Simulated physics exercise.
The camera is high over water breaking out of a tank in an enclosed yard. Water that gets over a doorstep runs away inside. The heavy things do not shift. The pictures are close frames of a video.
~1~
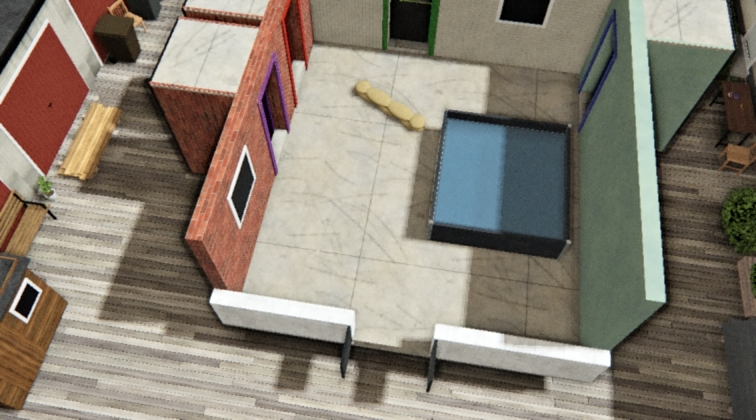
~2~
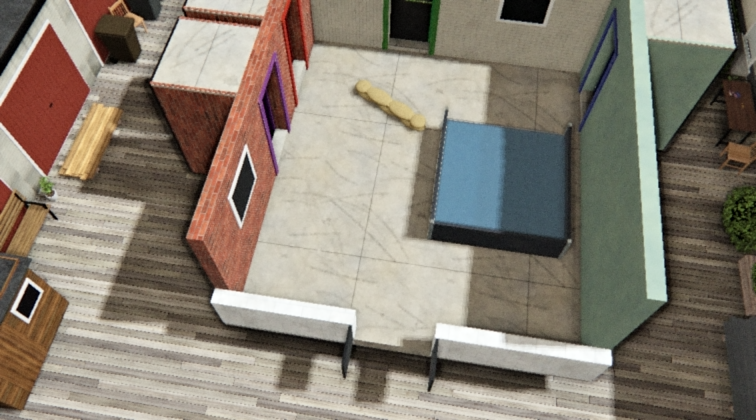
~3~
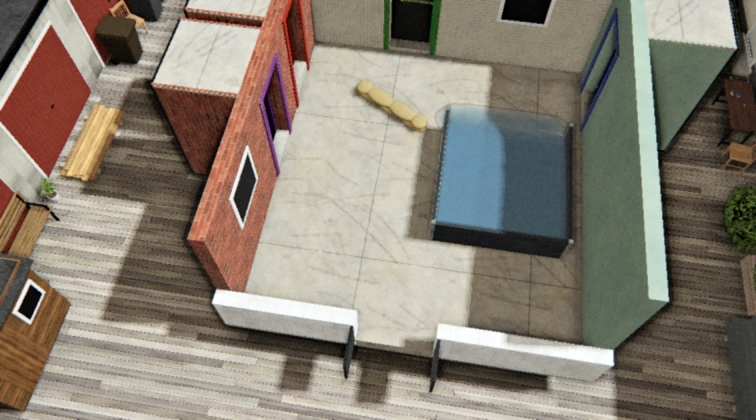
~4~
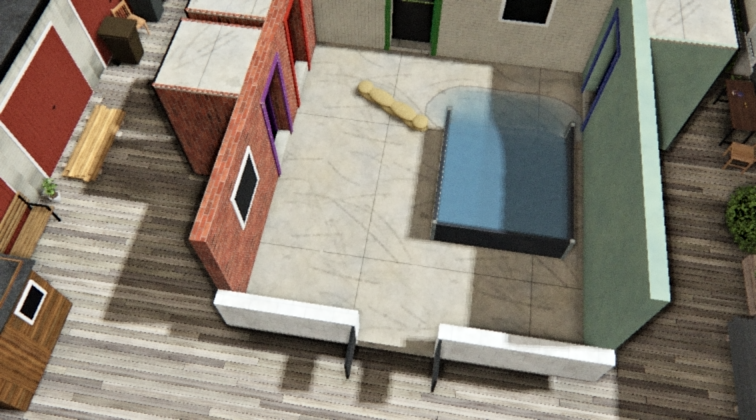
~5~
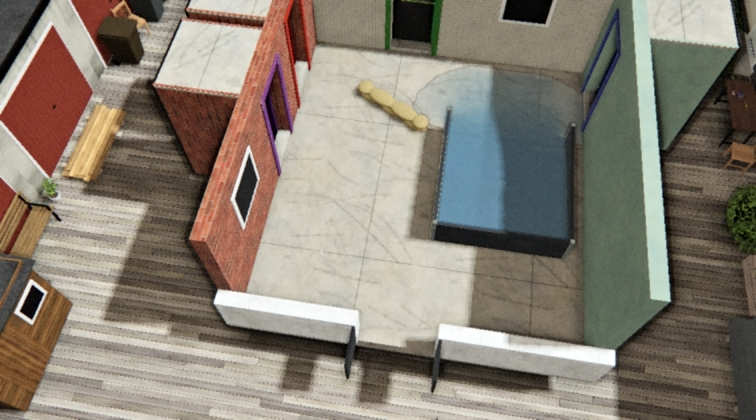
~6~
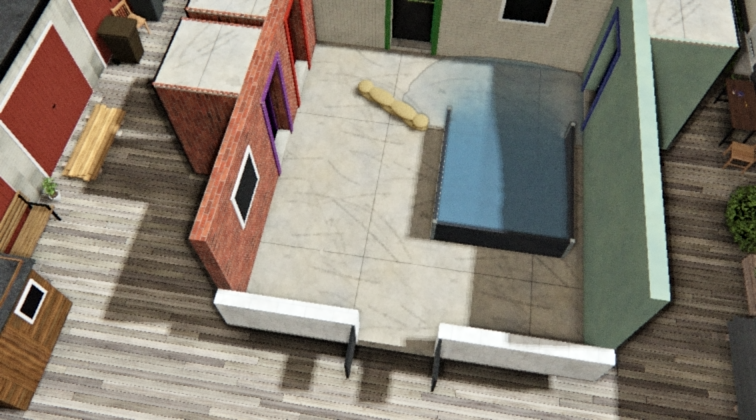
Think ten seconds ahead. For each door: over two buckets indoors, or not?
In the end: The blue door lets in a lot; the red door admits no more than that; the purple door admits no more than that; the green door lets in a lot.
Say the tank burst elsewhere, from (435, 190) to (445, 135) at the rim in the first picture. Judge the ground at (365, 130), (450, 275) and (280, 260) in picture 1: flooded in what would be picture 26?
One after the other: Awash, clear, flooded.
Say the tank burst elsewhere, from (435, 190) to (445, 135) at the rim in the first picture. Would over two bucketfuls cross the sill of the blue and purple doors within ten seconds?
My reading: The blue door takes less, the purple door is over.
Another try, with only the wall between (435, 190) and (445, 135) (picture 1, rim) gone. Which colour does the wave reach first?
I say the door marked purple.
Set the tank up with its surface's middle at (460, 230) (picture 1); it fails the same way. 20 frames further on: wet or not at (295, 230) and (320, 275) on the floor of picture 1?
One after the other: Not flooded, dry.
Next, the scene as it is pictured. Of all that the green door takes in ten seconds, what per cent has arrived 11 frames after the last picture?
Roughly 10 per cent.
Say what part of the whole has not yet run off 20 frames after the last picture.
Roughly 94 per cent.
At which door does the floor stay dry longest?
Last comes the one in purple.
A moment on, water covers 20 % of the floor; the blue door wet at the sill, nothing in, the red door not reached, the purple door not reached, the green door wet at the sill, nothing in.
Next, water covers 25 % of the floor; the blue door over two buckets in, the red door not reached, the purple door not reached, the green door under two buckets in.
Then, water covers 40 % of the floor; the blue door far over two buckets in, the red door wet at the sill, nothing in, the purple door wet at the sill, nothing in, the green door over two buckets in.
Later, water covers 85 % of the floor; the blue door far over two buckets in, the red door wet at the sill, nothing in, the purple door wet at the sill, nothing in, the green door over two buckets in.
In the end, water covers 95 % of the floor; the blue door far over two buckets in, the red door wet at the sill, nothing in, the purple door wet at the sill, nothing in, the green door over two buckets in.
